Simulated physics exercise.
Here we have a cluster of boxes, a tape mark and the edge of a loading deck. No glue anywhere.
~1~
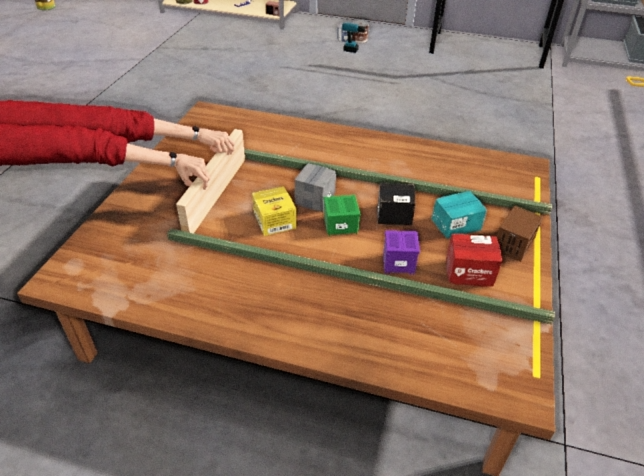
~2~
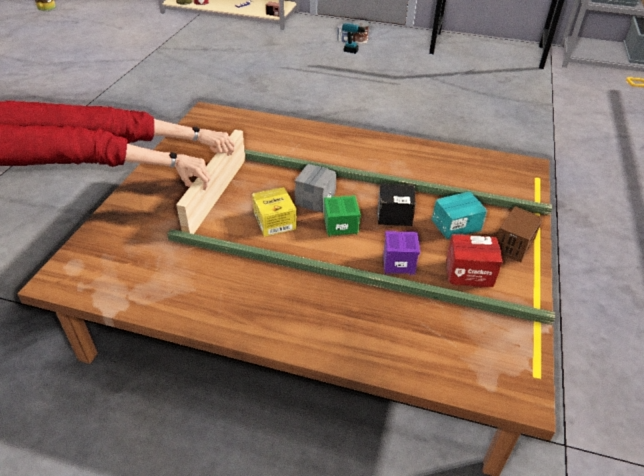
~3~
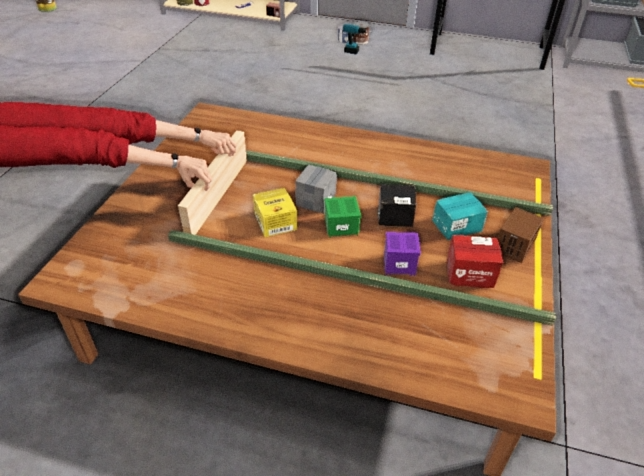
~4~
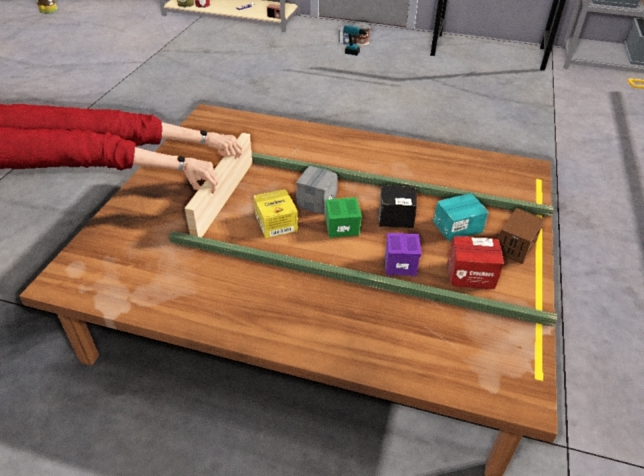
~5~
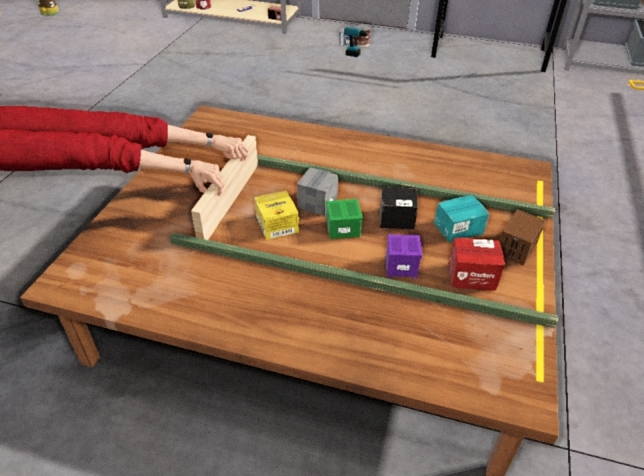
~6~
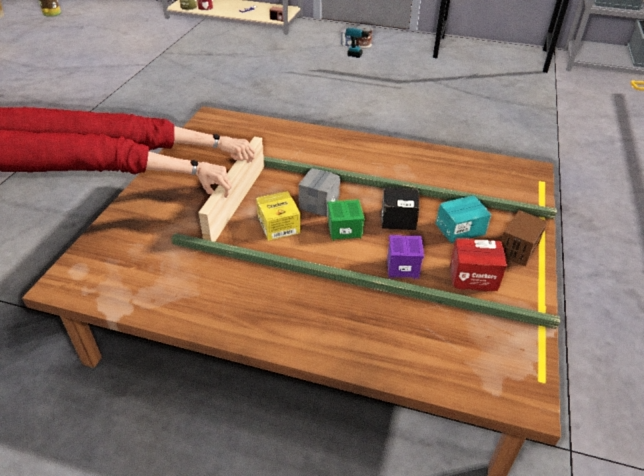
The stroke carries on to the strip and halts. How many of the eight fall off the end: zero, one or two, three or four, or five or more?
The number that fall off is five or more.
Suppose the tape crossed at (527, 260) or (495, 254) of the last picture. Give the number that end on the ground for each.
The counts: 6 and 3.
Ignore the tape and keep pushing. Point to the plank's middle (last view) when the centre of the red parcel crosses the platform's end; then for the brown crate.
Its middle is around (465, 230) and around (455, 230).
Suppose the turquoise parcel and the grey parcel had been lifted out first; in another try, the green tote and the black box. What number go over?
It would be 6 and 6.
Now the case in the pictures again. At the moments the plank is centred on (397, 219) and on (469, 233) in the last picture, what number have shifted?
By then 7, and 8.
A little later, none off yet; brown crate at rest near (522, 238); red parcel at rest near (477, 265); turquoise parcel at rest near (463, 219).
Next, none off yet; brown crate at rest near (522, 238); red parcel shifted a little near (485, 267); turquoise parcel shifted a little near (480, 227).
Later still, none off yet; brown crate tilted well over near (582, 283); red parcel tilted a little near (577, 292); turquoise parcel shifted well along near (555, 242).
When it is over, the number that fall off is five or more; down, yellow box, grey parcel, green tote, black box, purple tote, turquoise parcel, red parcel and brown crate.
